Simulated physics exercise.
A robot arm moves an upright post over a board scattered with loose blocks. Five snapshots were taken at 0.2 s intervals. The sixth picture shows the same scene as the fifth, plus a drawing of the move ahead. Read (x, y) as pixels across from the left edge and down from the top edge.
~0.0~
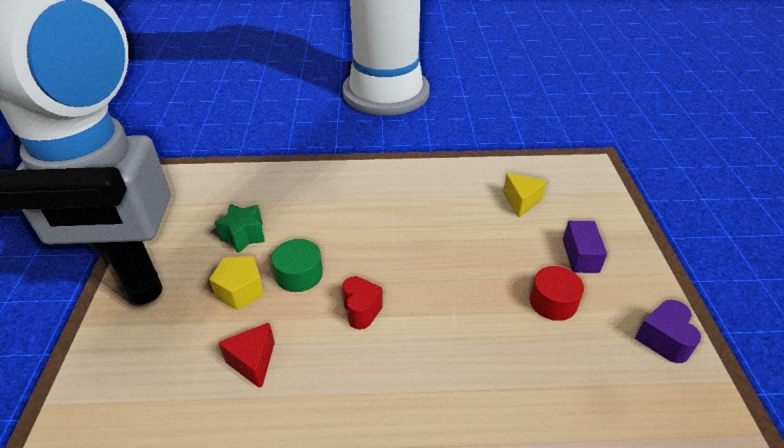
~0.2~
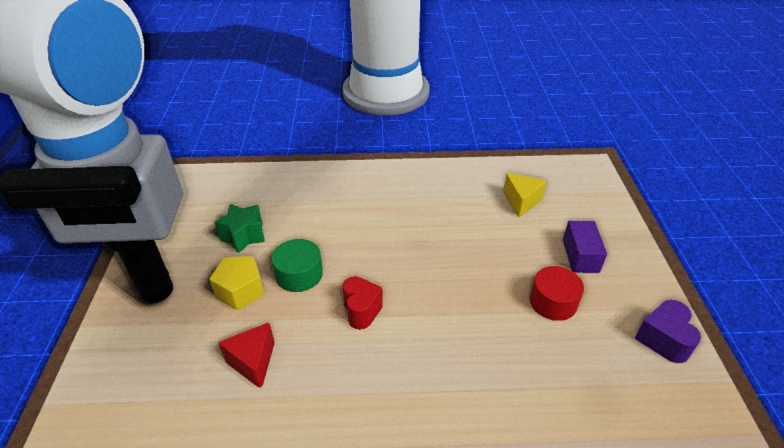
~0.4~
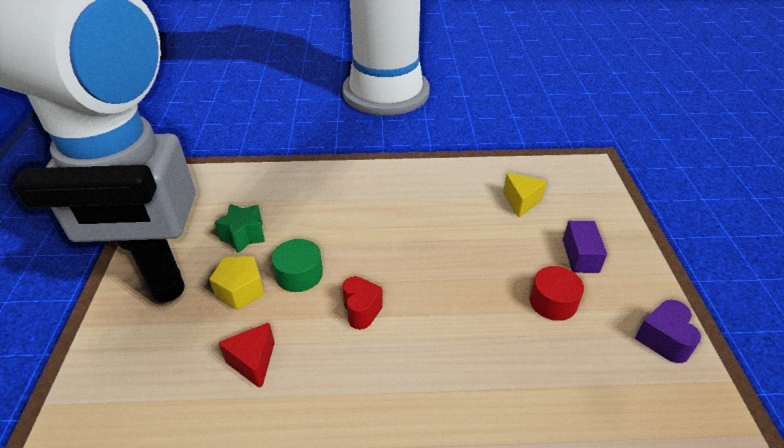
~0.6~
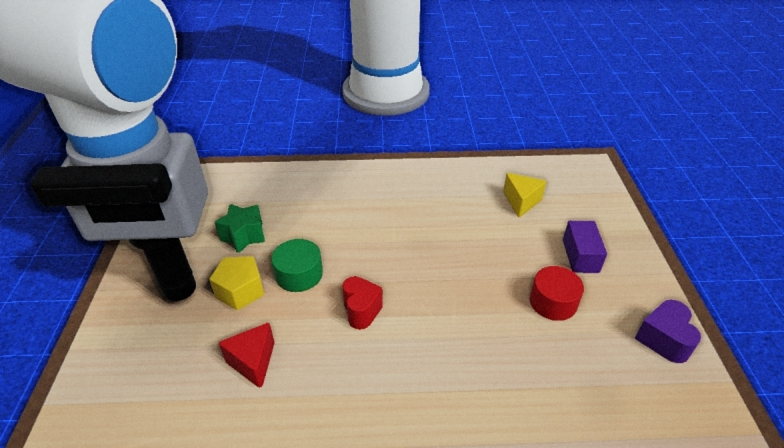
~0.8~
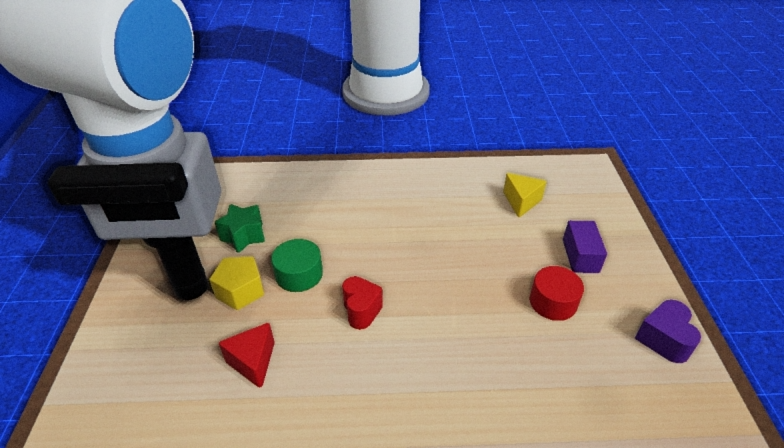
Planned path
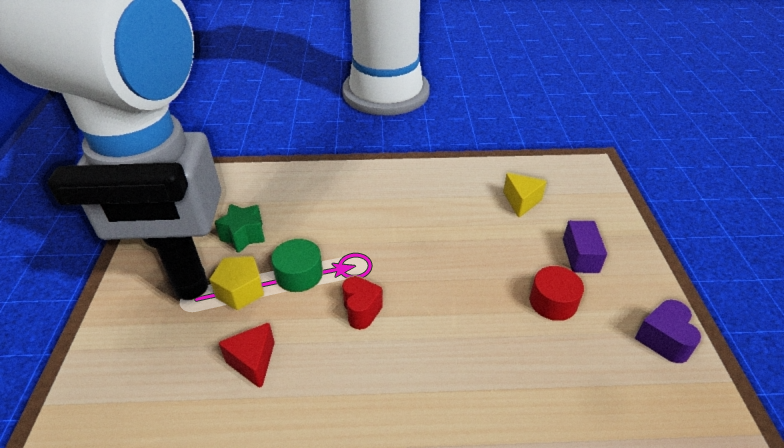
On a wooden board, a robot arm moves a black post right toward still, colourful blocks.
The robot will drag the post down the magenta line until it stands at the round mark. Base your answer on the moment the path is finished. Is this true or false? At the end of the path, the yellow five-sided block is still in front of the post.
My answer: True.
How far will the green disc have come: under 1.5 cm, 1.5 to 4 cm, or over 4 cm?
It shifts over 4 cm.
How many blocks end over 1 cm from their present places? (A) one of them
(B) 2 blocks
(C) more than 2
It's B.
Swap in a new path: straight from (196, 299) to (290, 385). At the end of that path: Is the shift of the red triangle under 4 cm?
It seems not.
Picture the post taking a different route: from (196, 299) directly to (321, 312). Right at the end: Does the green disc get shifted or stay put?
By the time the path is finished, it has moved at least a centimetre.
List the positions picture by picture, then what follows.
Lower end of the post (146, 293), tops of blocks, yellow five-sided block (235, 272), green disc (296, 255), red heart (361, 292), in the first frame.
Post (157, 292), blocks as before, in the second frame.
Post (169, 291), blocks as before, in the third frame.
Post (180, 290), blocks as before, in the fourth frame.
Post (192, 289), yellow five-sided block (235, 272), green disc (296, 255), red heart (361, 292), in the fifth frame.
The drawn path runs in a line from (196, 299) to (355, 266).
What follows on the original path. One third of the way, post (249, 276); yellow five-sided block (288, 259); green disc (331, 245).
Two thirds of the way, post (302, 265); yellow five-sided block (339, 246), turned 15° anticlockwise; green disc (376, 229).
At the end, post (354, 255); yellow five-sided block (384, 232), turned 35° anticlockwise; green disc (411, 210); red heart not moved.
